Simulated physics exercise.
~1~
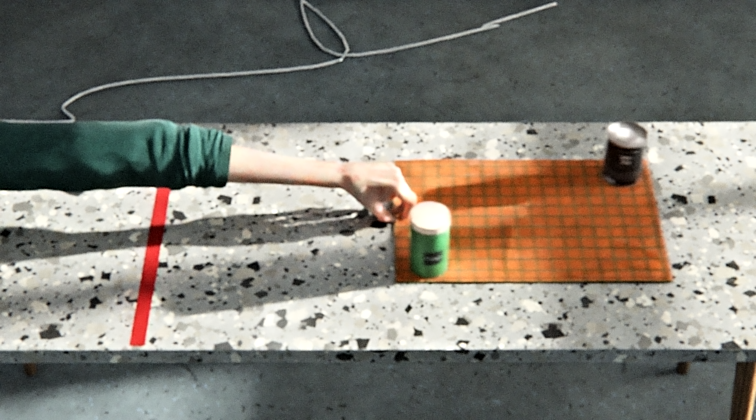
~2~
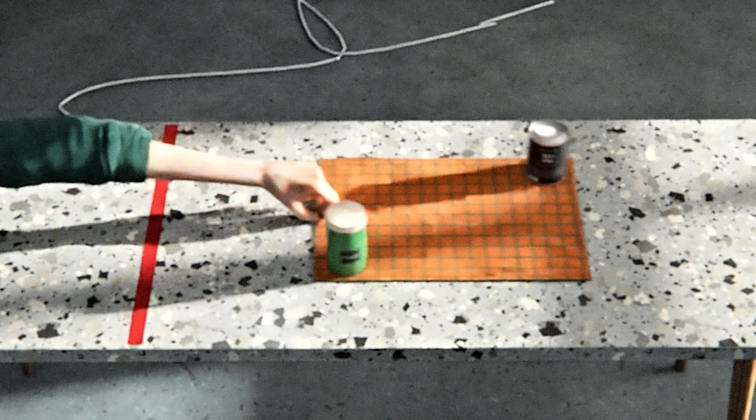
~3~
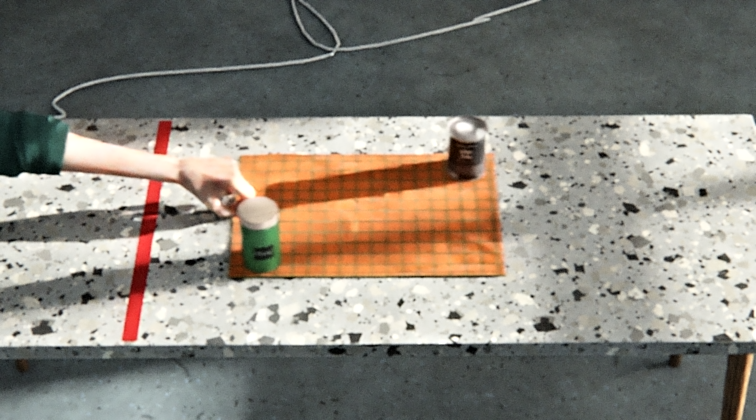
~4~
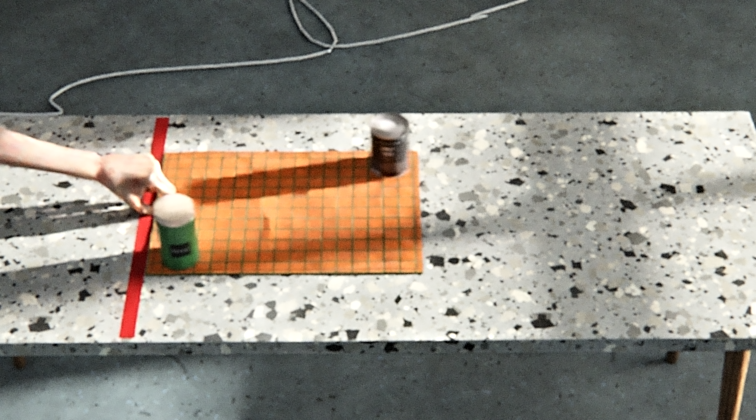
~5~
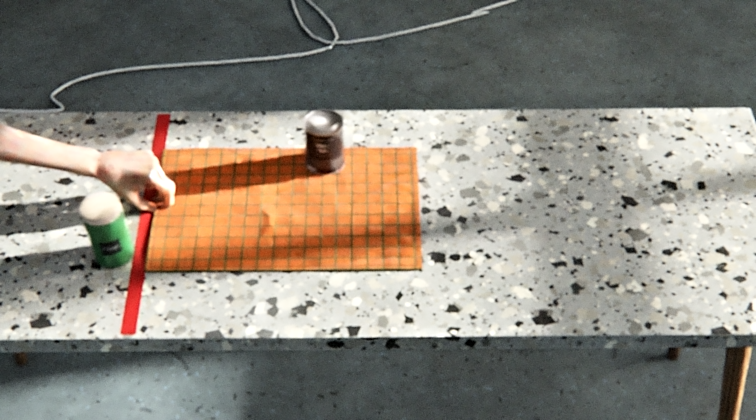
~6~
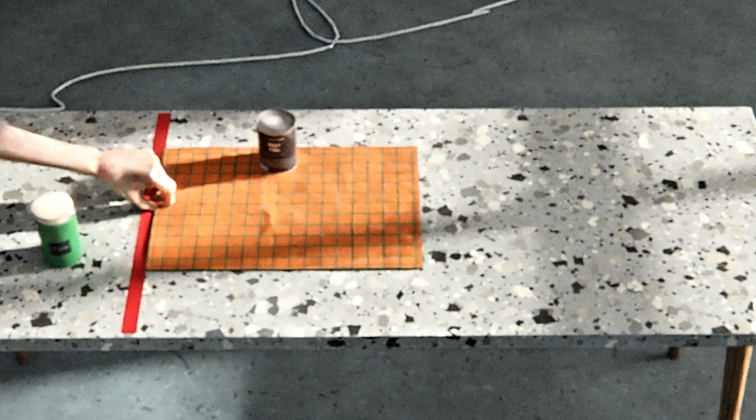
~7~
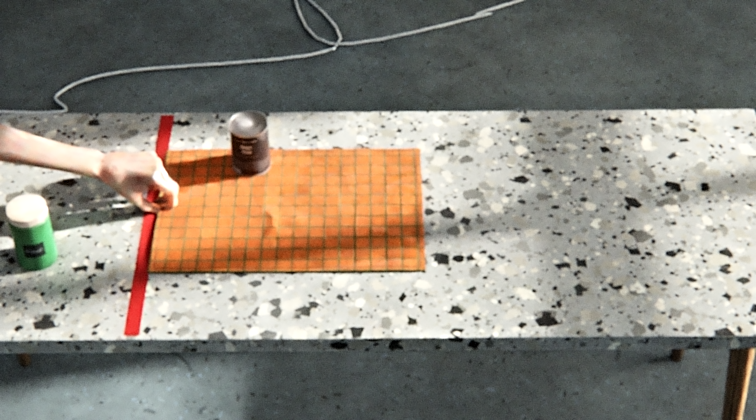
An orange table runner carrying a green jar and a black tin is pulled left by a hand across a speckled table and stops at the red tape line; the jar slides off the front edge and beyond the tape, while the tin slides but stays upright on the cloth.
